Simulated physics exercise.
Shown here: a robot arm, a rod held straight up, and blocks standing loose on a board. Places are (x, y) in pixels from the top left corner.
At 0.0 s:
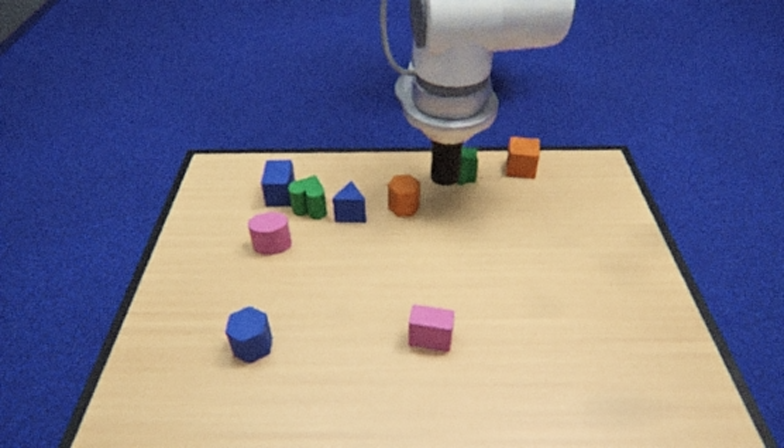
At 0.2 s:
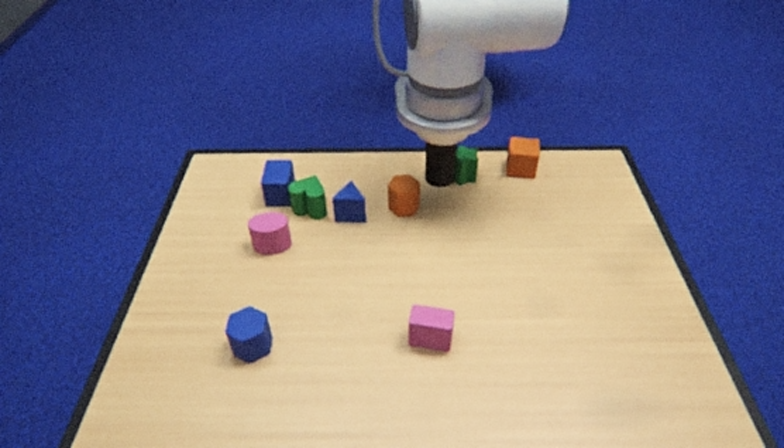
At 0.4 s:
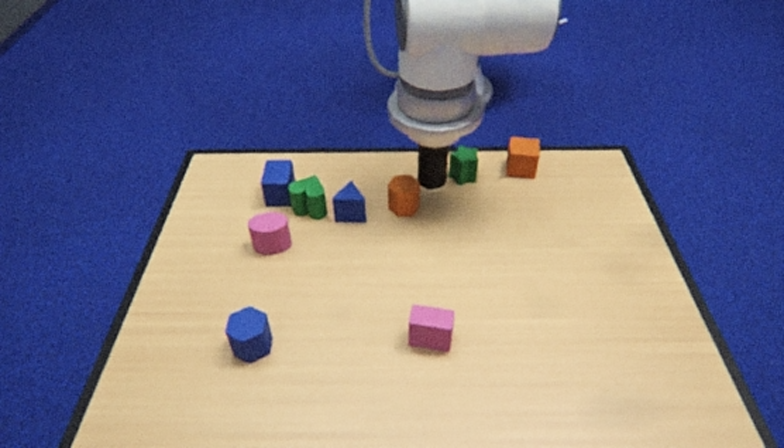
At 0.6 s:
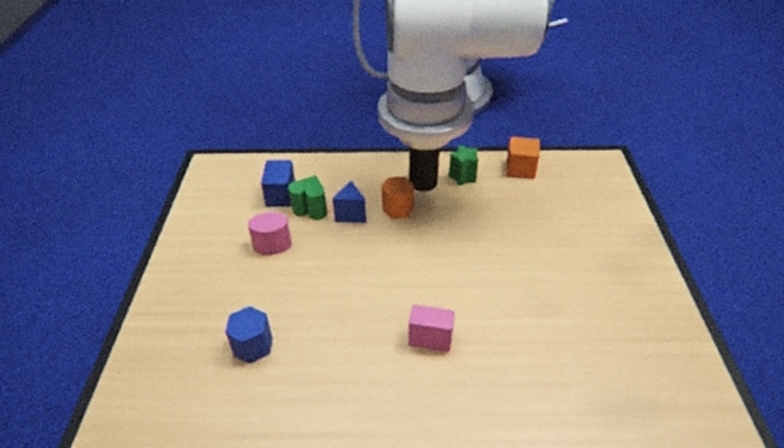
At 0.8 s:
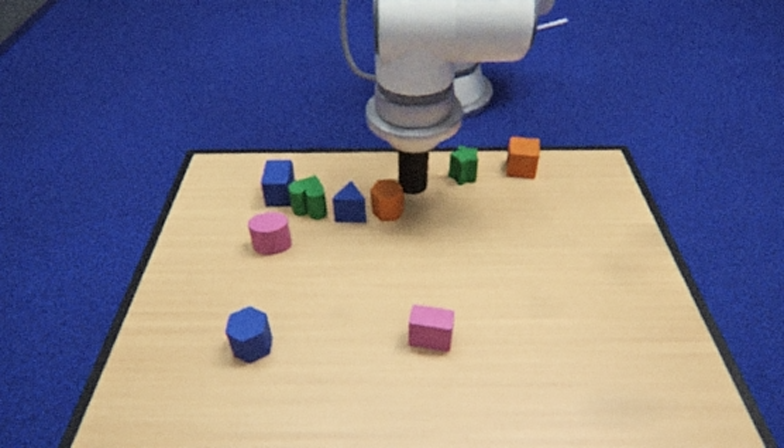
A pale wooden board with dark edges lies on a blue floor, seen from a fixed, raised view at its near side. Blue, green and orange blocks line the far part, with a pink round block at left and a blue six-sided block and pink block nearer. A white robot arm moves its black rod left, then nudges the orange six-sided block slightly left toward the blue triangle.
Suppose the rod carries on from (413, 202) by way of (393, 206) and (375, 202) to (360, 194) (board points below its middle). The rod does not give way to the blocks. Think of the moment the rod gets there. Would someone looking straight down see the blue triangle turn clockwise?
That would be a yes.
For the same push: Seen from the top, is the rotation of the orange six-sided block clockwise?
I expect not.
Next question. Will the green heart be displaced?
Short answer: No.
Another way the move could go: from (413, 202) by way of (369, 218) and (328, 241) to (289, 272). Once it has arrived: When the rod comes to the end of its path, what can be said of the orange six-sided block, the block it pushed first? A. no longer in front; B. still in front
It's B.
The first path, step by step. Halfway along, rod (382, 189); blue triangle (337, 197), turned 35° clockwise; orange six-sided block (363, 197), turned 20° anticlockwise.
At the end, rod (359, 178); green heart unmoved; blue triangle (335, 197), turned 30° clockwise; orange six-sided block (361, 197), turned 25° anticlockwise.
